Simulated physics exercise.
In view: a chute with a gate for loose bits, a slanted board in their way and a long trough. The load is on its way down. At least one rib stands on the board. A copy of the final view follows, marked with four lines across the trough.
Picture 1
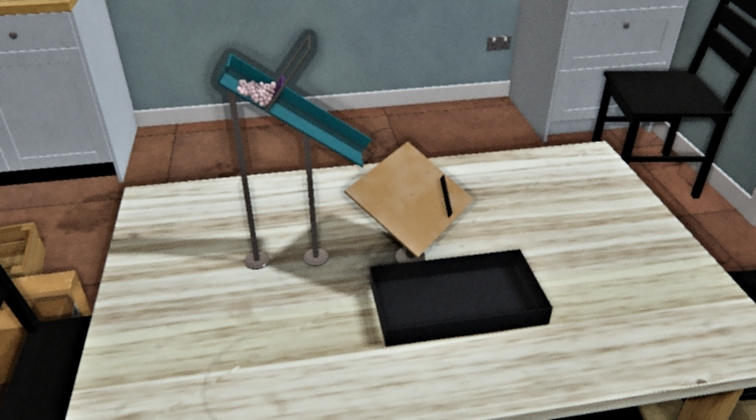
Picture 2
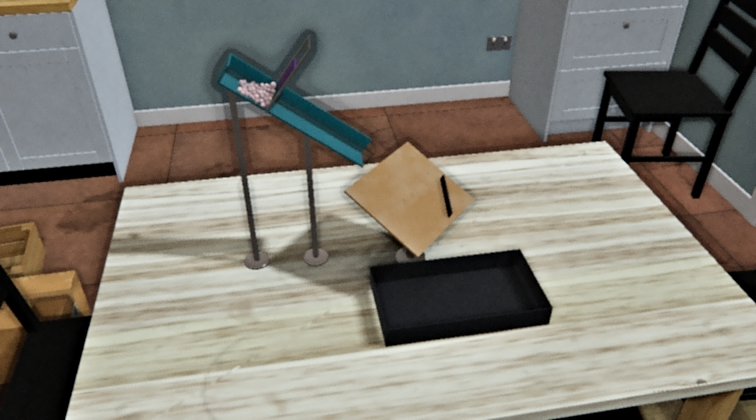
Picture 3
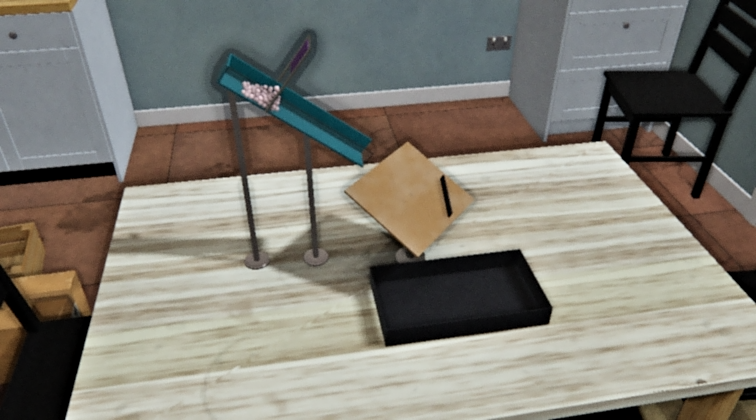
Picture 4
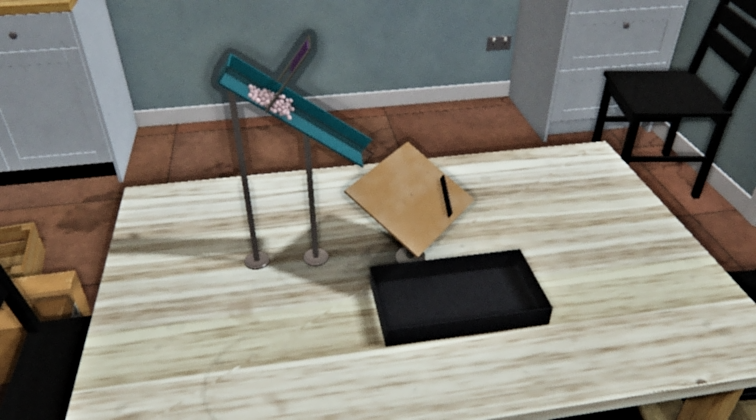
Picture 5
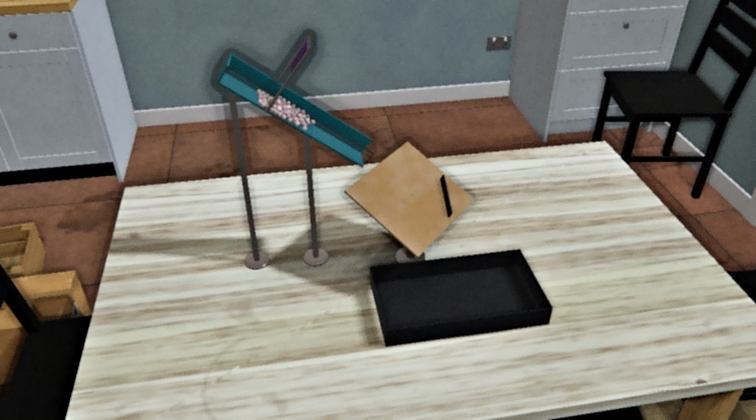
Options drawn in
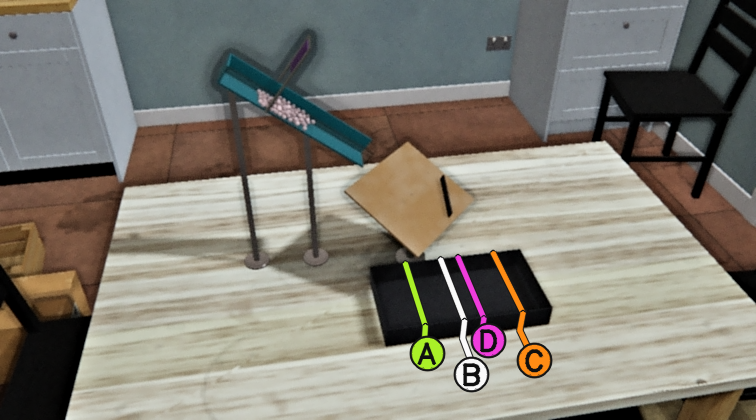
In a kitchen, a small gate swung up on a sloping teal chute above a pale wooden table, and the little pinkish-white beads behind it slid partway down to the right, spreading out.
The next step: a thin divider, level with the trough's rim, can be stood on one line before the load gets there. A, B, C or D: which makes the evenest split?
Go for D.
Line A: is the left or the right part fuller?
Right.
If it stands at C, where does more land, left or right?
The left side.
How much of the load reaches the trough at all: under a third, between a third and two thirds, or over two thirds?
About that: Over two thirds.
On the marked copy, line A crosses the front rim at (425, 325); line B crosses the front rim at (464, 320); line C crosses the front rim at (522, 312); line D crosses the front rim at (483, 317).
With A, of what is caught, not one piece on the left of the divider, every piece on the right.
With B, of what is caught, about a tenth on the left of the divider, almost all on the right.
With C, of what is caught, almost all on the left of the divider, about a tenth on the right.
With D, of what is caught, roughly two thirds on the left of the divider, roughly a third on the right.
